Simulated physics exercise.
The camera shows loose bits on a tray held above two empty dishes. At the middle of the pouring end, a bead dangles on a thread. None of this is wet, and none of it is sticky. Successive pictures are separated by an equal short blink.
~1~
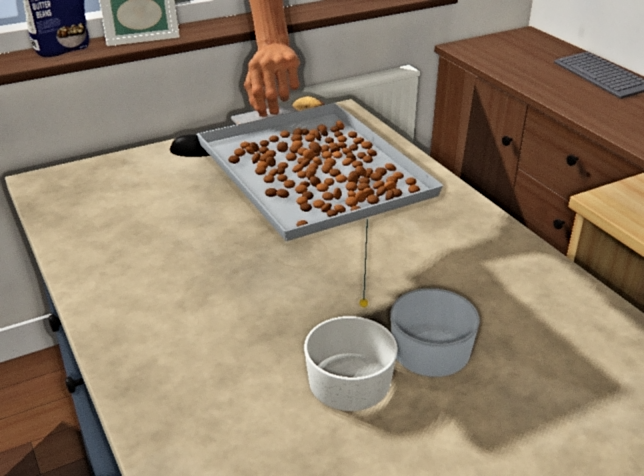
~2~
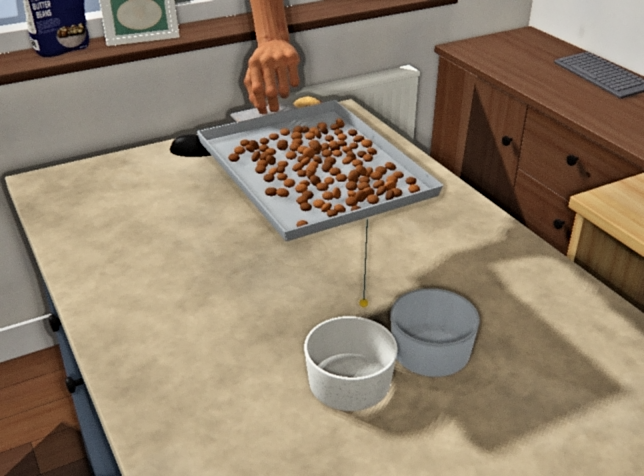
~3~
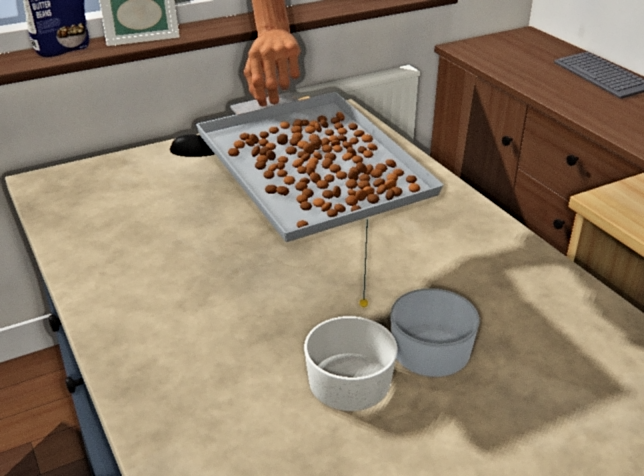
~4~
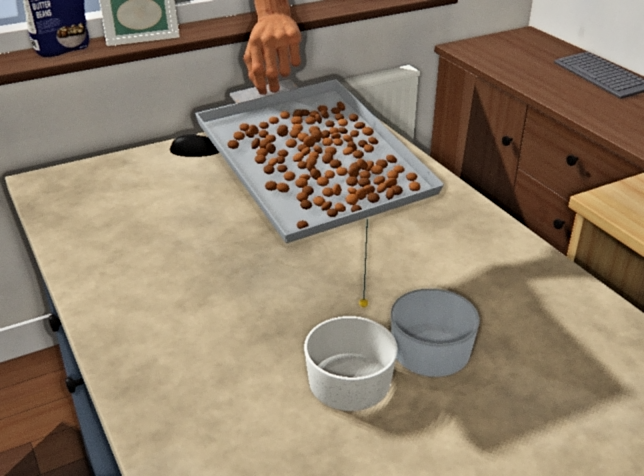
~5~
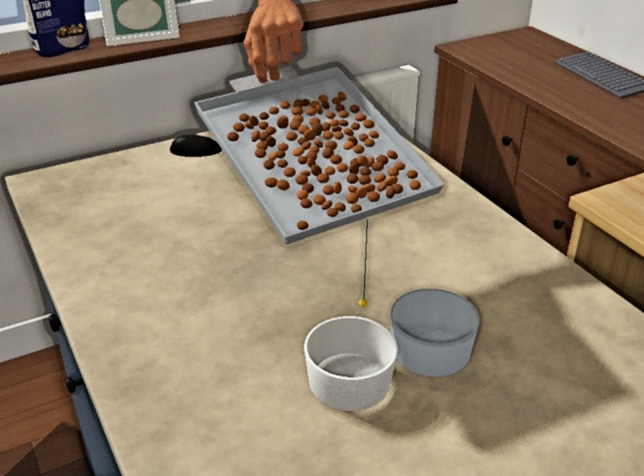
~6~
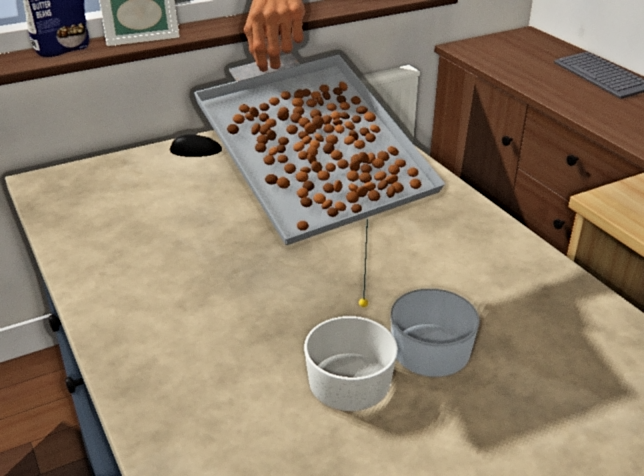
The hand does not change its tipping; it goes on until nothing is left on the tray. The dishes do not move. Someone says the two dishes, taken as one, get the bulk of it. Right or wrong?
Right, they get more than half.
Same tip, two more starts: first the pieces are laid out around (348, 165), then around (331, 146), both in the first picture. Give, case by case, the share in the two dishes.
Close to 70 %, followed by close to 70 %.
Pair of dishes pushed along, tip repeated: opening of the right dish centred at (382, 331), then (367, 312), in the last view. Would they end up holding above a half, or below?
The first try: More than half. The second: Not half.
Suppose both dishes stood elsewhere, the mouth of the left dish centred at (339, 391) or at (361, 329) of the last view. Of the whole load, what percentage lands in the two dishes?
In the first position around 30 percent, in the second around 40 percent.
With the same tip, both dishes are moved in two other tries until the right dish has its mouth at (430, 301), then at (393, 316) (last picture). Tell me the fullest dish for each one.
The first time it is the dish to the left, and the second time it is the dish to the left.
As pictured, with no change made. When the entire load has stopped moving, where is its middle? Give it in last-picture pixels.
Resting centre, last picture - approx. (343, 387).
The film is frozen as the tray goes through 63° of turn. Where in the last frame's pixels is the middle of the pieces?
I'd put it at about (340, 195).
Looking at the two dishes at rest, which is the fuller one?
Of the two, the left-side one is the fuller.
Shortly afterwards, tray tipped steeply; all but a few on the tray; only a few in the air.
Next, tray tipped past a quarter turn; near a quarter on the tray; near a third in the left dish; only a few in the right dish; near a quarter outside both; a little in the air.
Some moments later, tray tipped past a quarter turn; near half in the left dish; a little in the right dish; near a third outside both.
In the end, tray tipped past a quarter turn; near half in the left dish; a little in the right dish; near a third outside both.
